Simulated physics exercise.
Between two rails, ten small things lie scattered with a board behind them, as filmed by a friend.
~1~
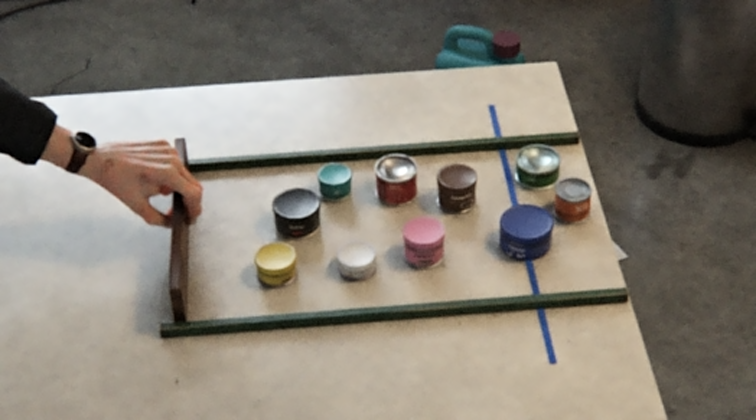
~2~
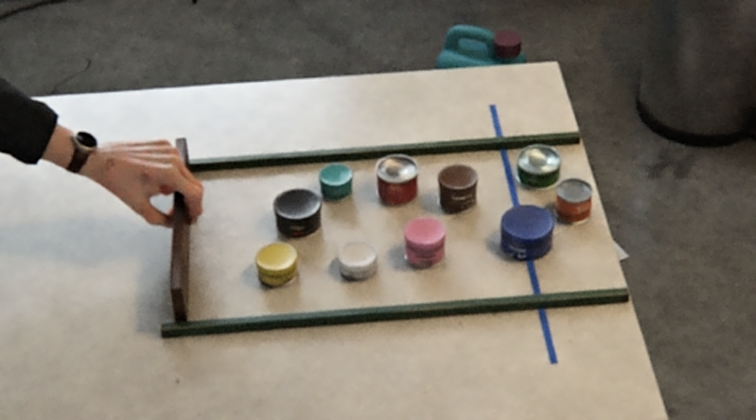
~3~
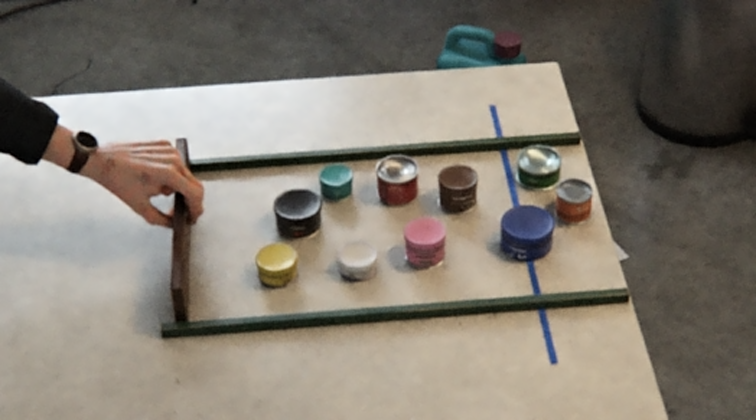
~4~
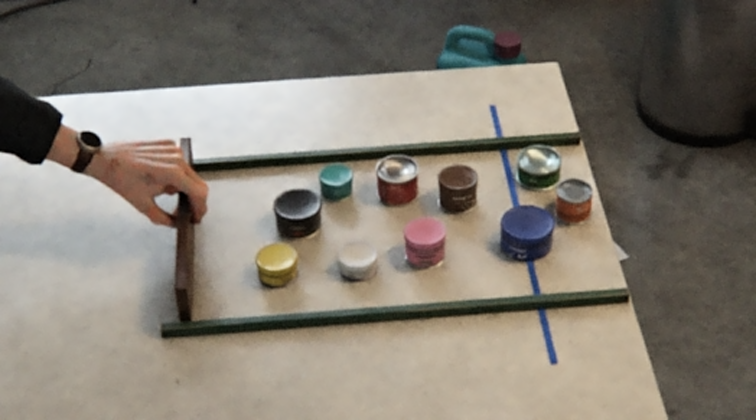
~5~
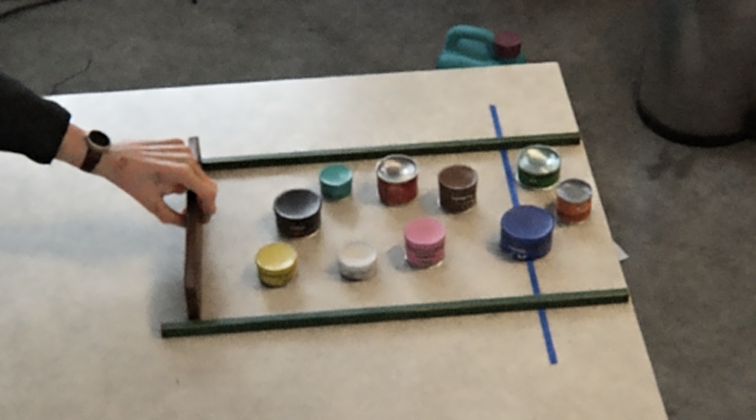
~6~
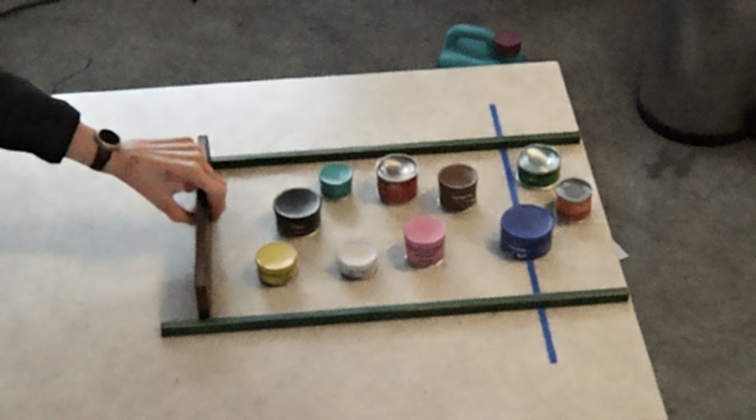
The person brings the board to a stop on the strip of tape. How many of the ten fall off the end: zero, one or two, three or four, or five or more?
Basically the losses over the end count one or two in this one.
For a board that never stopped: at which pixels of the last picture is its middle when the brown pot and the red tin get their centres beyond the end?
The middle is at (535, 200) when it's the brown pot, and at (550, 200) when it's the red tin.
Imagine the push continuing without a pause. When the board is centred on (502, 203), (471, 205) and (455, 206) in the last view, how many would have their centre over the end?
First 1, next 0, last 0.
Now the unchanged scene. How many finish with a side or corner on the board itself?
4.
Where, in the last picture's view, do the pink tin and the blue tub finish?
The pink tin comes to rest at (545, 225), and the blue tub comes to rest at (592, 231).
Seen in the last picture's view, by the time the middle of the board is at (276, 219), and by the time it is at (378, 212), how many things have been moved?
Counts: 2 / 7.
Soon after, none off yet; orange tin at rest near (574, 201); green tin at rest near (539, 168); blue tub at rest near (527, 232).
By the end, the number that fall off is one or two; fallen, green tin and orange tin.
